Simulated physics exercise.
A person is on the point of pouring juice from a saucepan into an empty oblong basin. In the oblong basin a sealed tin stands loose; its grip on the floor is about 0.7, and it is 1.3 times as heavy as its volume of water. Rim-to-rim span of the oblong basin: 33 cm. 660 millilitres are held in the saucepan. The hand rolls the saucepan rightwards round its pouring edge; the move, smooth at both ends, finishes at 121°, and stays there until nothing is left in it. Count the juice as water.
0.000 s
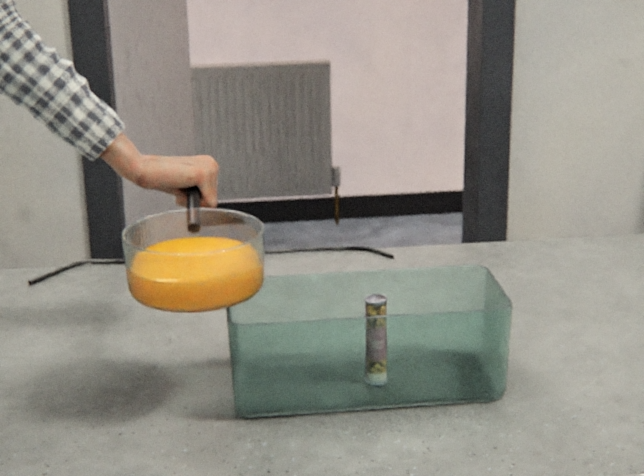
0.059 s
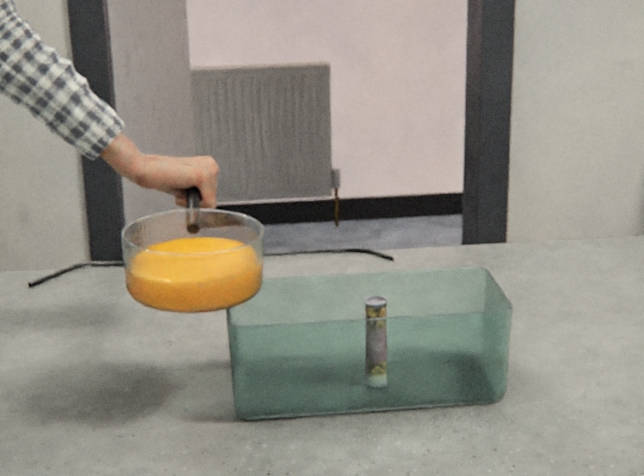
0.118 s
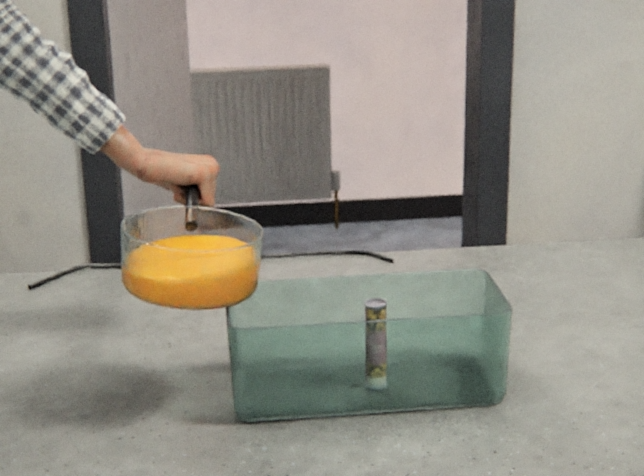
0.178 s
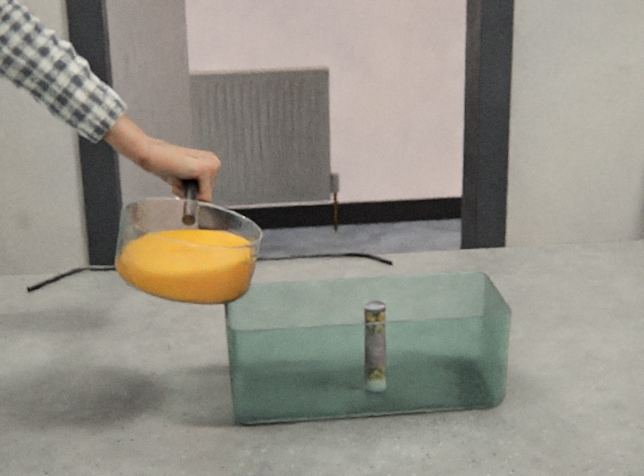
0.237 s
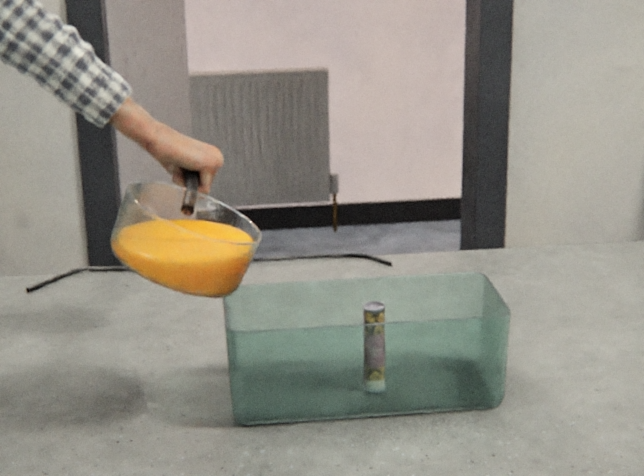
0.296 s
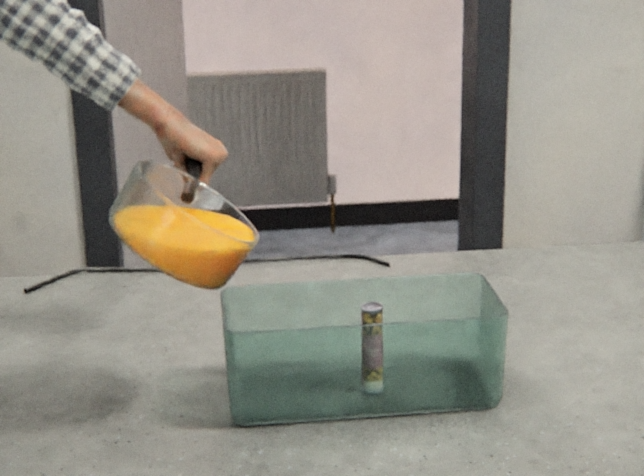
Orange juice in a clear saucepan tilting steadily rightwards as a hand in a checked sleeve rolls it above a green basin.
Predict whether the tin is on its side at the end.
It's going to overturn.
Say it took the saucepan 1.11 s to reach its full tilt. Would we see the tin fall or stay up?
Outcome - the tin comes down.
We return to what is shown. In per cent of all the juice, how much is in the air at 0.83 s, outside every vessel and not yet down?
I'd put it at about 7 per cent of the liquid.
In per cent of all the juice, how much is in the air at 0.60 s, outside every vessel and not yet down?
It comes to roughly 56 per cent.
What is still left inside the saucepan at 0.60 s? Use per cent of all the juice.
Near 26 in a hundred.
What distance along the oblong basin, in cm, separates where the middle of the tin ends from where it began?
The middle of the tin ends some 7.5 cm along the basin.
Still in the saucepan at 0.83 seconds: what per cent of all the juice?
Close to 1 in a hundred.
By 0.60 s the tilt is 101° and 26 per cent is still to pour; the tin stands where it began.
By 0.83 s the tilt is 121° and 1 per cent is still to pour; the tin leans 43°.
By 1.06 s the tilt is 121° and 0 per cent is still to pour; the tin lies on its side.
By 1.32 s the tilt is 121° and 0 per cent is still to pour; the tin lies on its side.
At rest the tin lies on its side.
